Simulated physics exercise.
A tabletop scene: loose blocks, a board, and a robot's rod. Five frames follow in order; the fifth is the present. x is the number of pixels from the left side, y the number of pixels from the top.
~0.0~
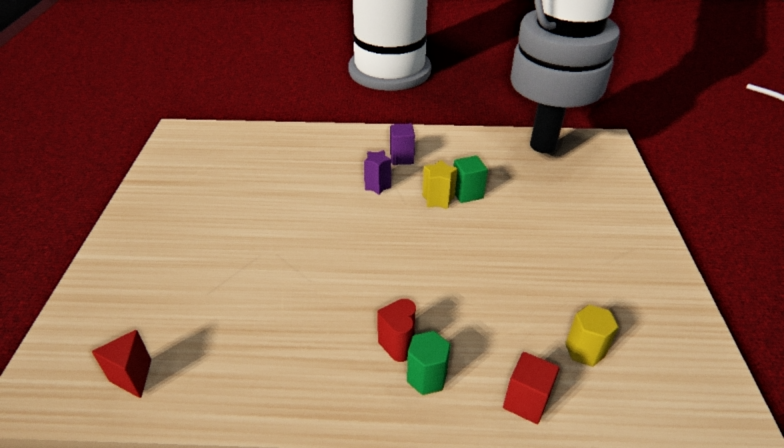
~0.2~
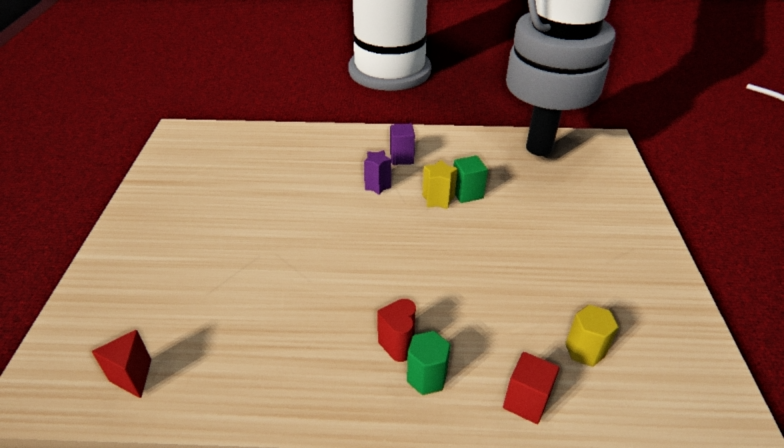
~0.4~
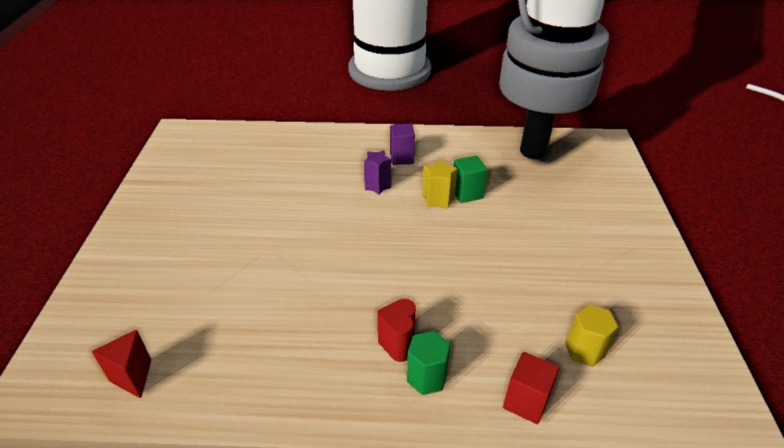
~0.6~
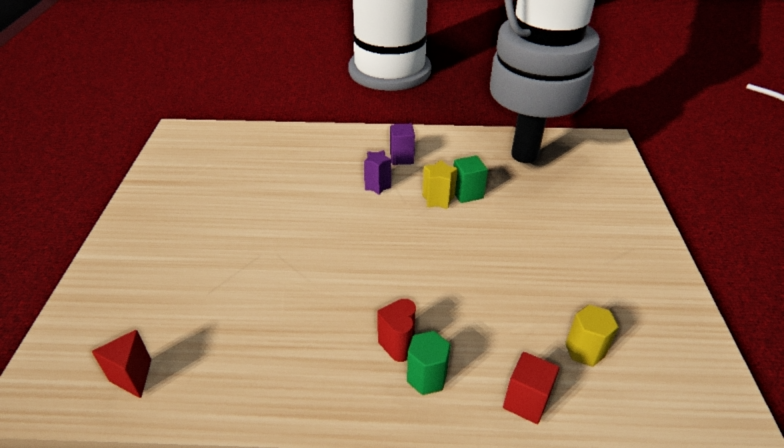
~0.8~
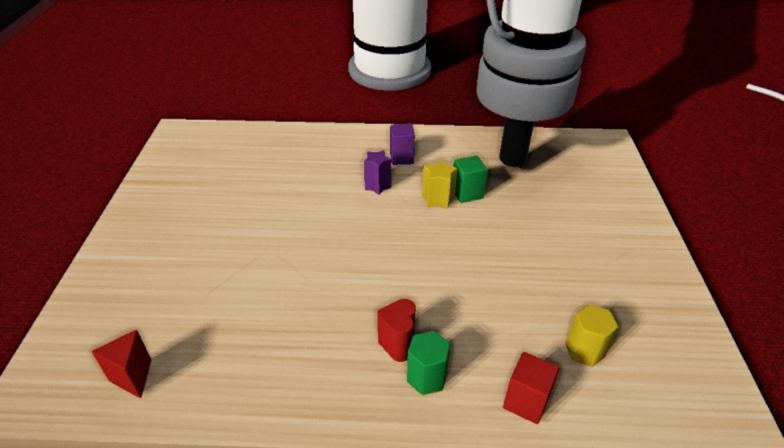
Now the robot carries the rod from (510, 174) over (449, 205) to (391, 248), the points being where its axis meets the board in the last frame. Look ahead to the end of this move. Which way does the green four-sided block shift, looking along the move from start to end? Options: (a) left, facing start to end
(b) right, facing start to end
(a)
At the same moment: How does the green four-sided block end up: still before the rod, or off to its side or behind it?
The rod should keep driving it forward.
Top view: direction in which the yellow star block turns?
Clockwise.
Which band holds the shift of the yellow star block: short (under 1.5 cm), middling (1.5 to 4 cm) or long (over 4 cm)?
It falls in the over 4 cm band.
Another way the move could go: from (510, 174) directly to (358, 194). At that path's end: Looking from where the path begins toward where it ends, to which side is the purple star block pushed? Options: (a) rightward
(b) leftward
My pick is a.
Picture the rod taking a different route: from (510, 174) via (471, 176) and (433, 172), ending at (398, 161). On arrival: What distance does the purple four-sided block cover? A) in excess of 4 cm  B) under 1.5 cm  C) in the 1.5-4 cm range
Option C.
The first path, step by step. One third of the way, rod at (470, 180); yellow star block at (423, 176), turned 45° clockwise; green four-sided block at (454, 176), turned 25° anticlockwise.
Two thirds of the way, rod at (429, 204); yellow star block at (399, 182), turned 110° clockwise; green four-sided block at (415, 204), turned 40° anticlockwise.
At the end, rod at (391, 234); purple star block not moved; yellow star block at (392, 185), turned 160° clockwise; green four-sided block at (375, 237), turned 50° anticlockwise.
